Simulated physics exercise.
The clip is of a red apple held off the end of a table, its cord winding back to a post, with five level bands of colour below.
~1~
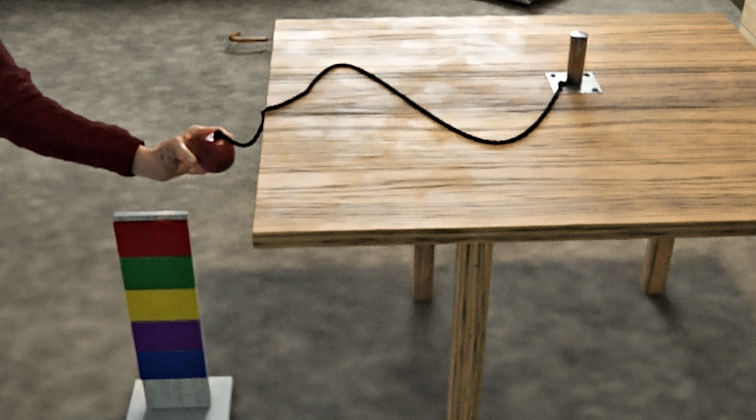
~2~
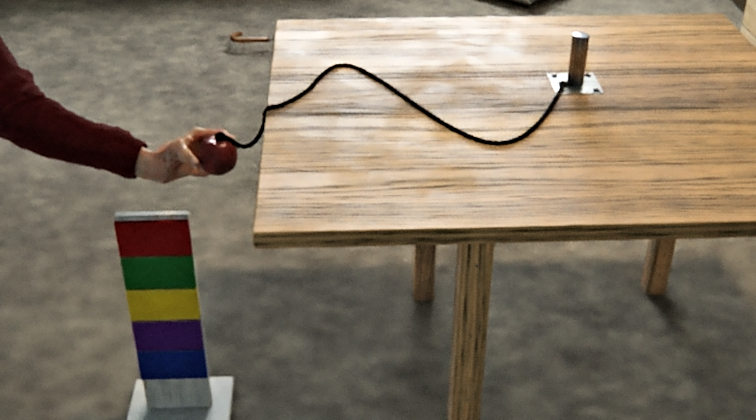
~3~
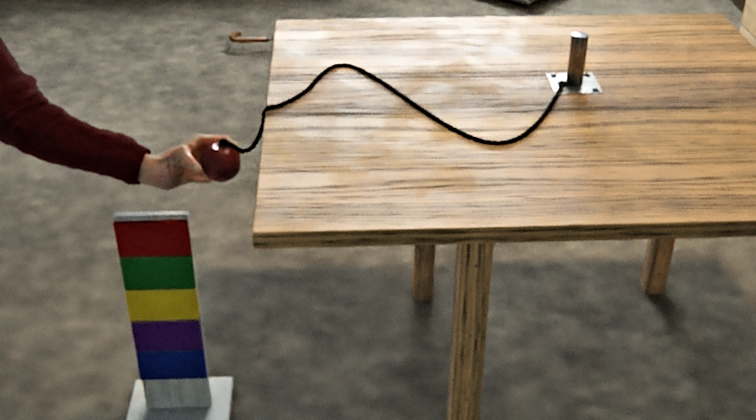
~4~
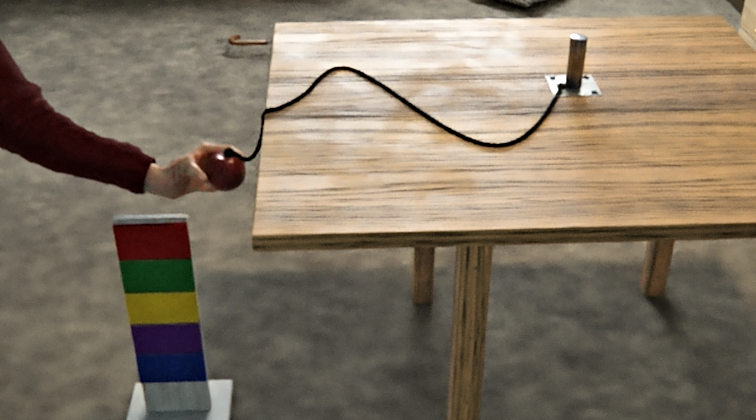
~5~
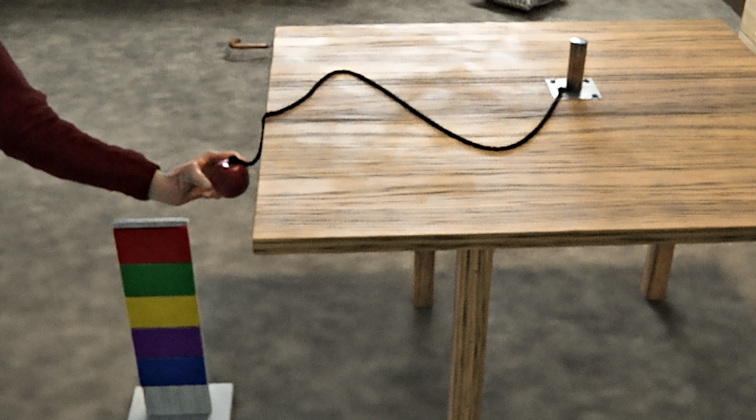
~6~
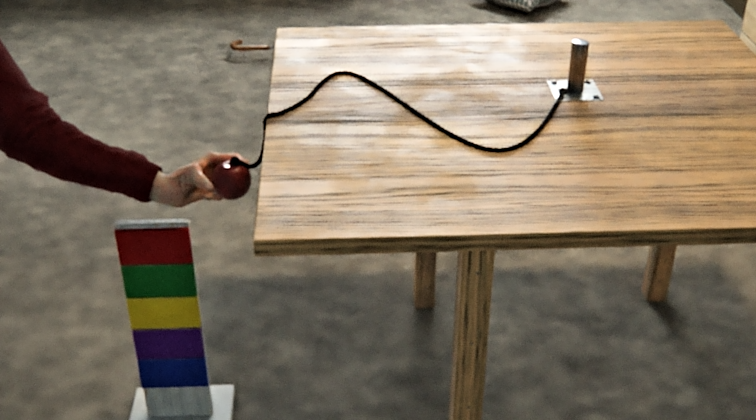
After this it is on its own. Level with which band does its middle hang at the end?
Its centre hangs level with the blue band.
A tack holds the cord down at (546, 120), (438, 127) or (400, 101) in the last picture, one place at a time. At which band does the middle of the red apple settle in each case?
One after the other, purple; yellow; green.
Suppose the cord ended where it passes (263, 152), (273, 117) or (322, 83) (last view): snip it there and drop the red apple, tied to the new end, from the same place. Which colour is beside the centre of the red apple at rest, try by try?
Taking them in turn: Purple; yellow; red.
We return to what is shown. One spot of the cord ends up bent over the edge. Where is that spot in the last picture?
The one at (393, 97).
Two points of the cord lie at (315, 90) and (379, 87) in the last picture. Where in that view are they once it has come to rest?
The first at (273, 244), the second at (266, 153).
Soon after, apple near (269, 357); level with blue.
After that, apple near (291, 372); level with blue.
In the end, apple near (283, 372); level with blue. Its middle rests at the blue band.
